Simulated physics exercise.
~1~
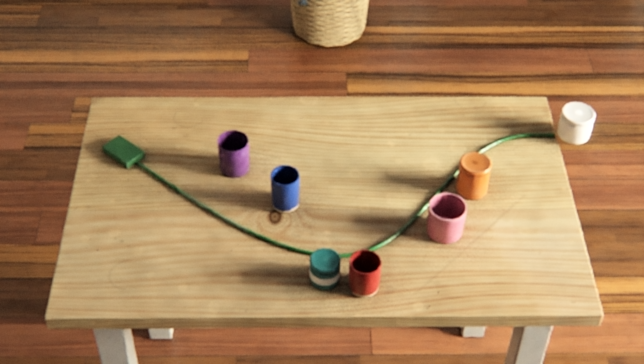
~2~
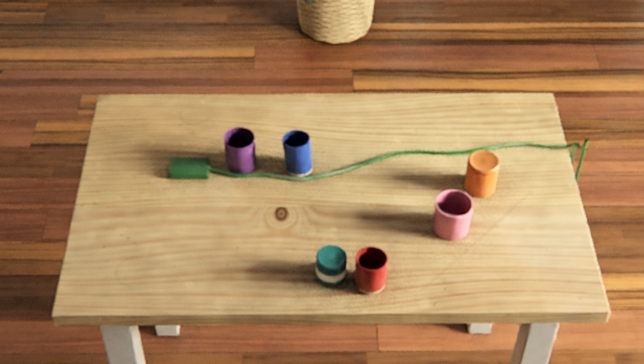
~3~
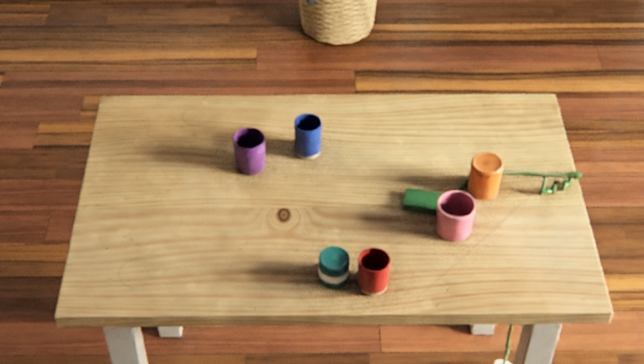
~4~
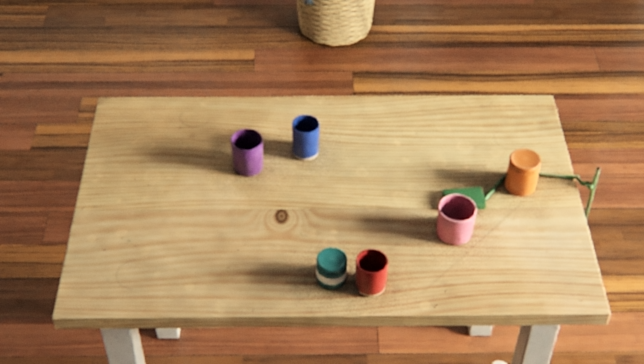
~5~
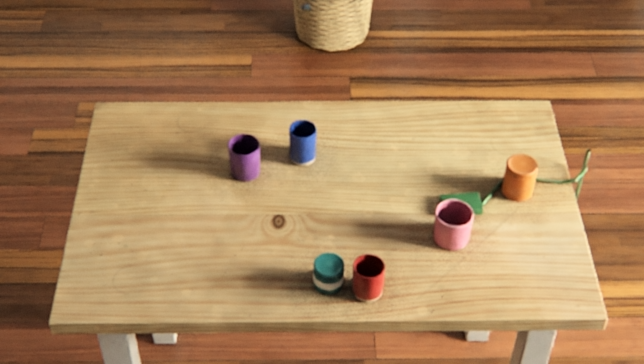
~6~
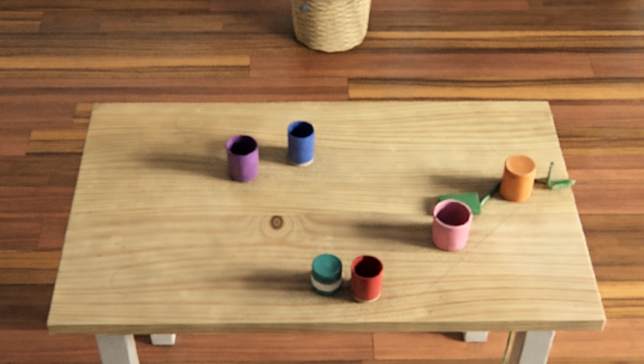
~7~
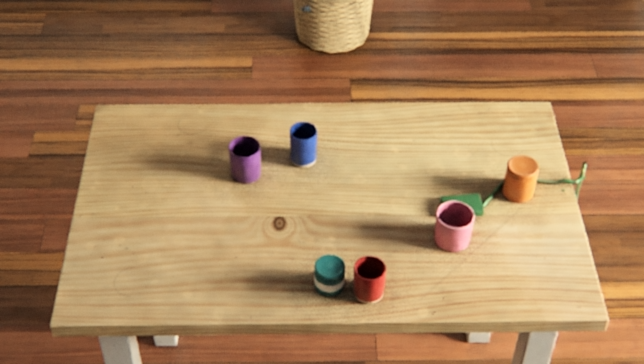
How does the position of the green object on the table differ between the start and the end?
At the start the green object lies near the left edge of the table, towards the back. By the end it is on the right side, just behind the pink mug and close to the orange tub.
